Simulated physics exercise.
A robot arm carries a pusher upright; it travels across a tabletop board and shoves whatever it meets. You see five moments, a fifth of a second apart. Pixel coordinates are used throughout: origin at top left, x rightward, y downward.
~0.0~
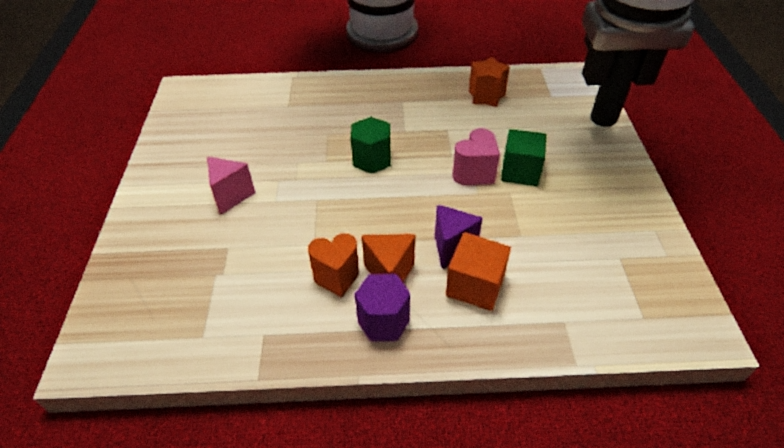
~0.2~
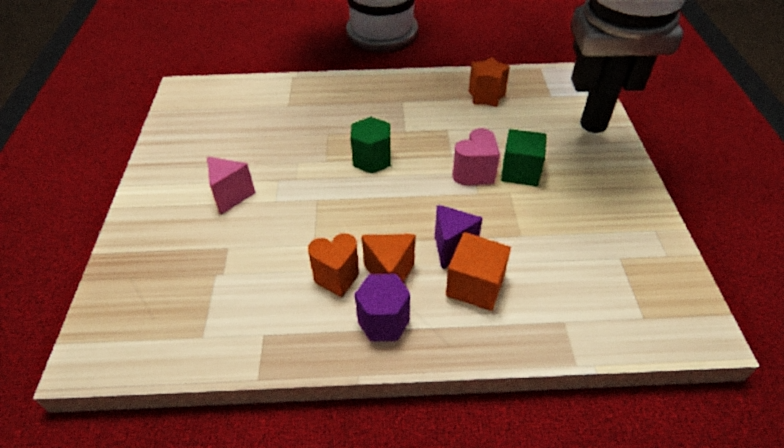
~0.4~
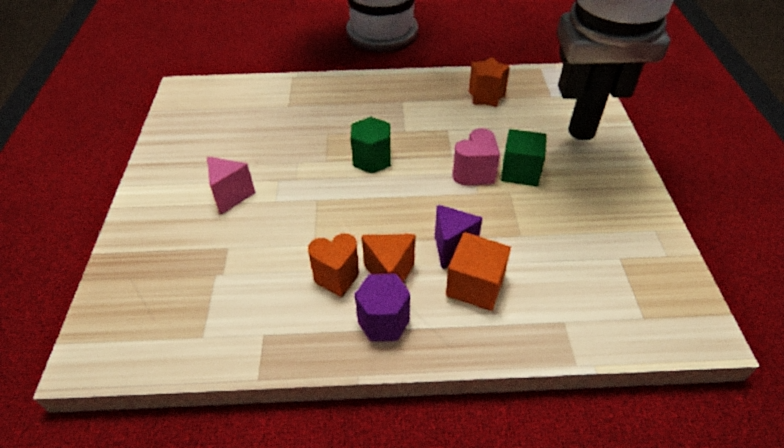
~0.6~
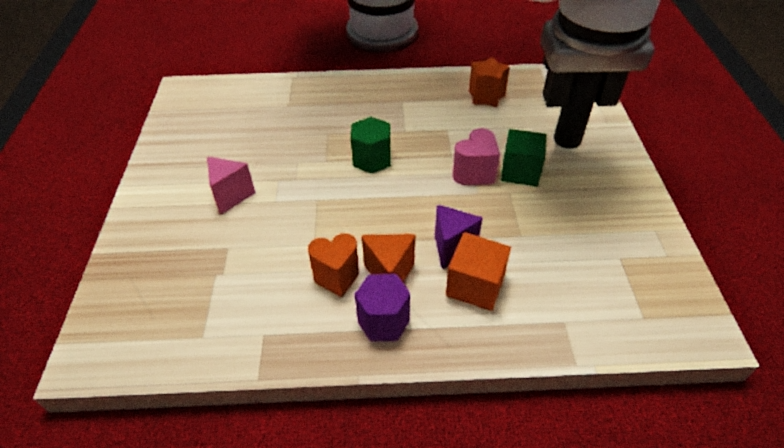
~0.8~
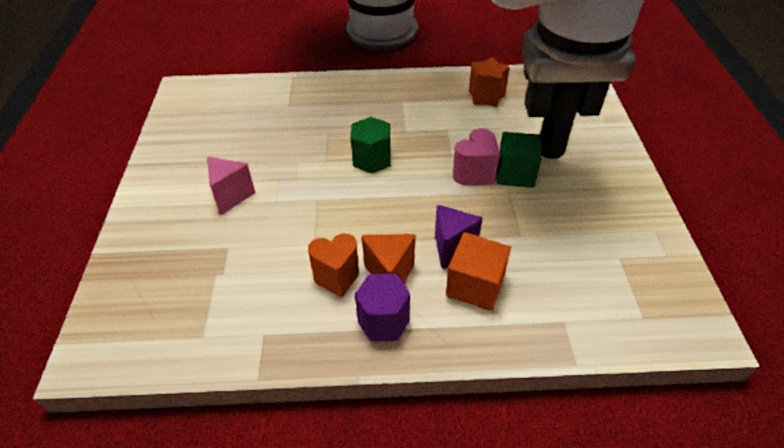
The clip shows colourful blocks scattered on a wooden board as a dark-tipped robotic pusher moves left and slightly nearer, then nudges the green four-sided block slightly left beside the pink heart, while the other pieces stay still.
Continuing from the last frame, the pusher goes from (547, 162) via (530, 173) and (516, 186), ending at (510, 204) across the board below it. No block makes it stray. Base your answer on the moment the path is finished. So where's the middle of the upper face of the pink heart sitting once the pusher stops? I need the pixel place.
The spot you're after is about (447, 147) in the image.
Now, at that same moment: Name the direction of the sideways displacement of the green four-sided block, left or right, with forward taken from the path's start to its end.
It moves right.
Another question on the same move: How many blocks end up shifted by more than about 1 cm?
Answer: 2.
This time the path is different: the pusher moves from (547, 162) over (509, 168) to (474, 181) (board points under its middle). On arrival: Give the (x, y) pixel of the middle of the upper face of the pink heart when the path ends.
If I read the scene right, the answer is (408, 163).
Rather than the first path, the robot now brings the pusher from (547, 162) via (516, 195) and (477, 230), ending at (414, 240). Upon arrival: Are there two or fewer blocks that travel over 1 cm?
I'd say no.
On the path given first. Halfway along, pusher at (524, 168); pink heart at (455, 146); green four-sided block at (493, 153).
At the end, pusher at (513, 193); purple triangular piece not moved; pink heart at (447, 147), turned 20° clockwise; green four-sided block at (484, 157).
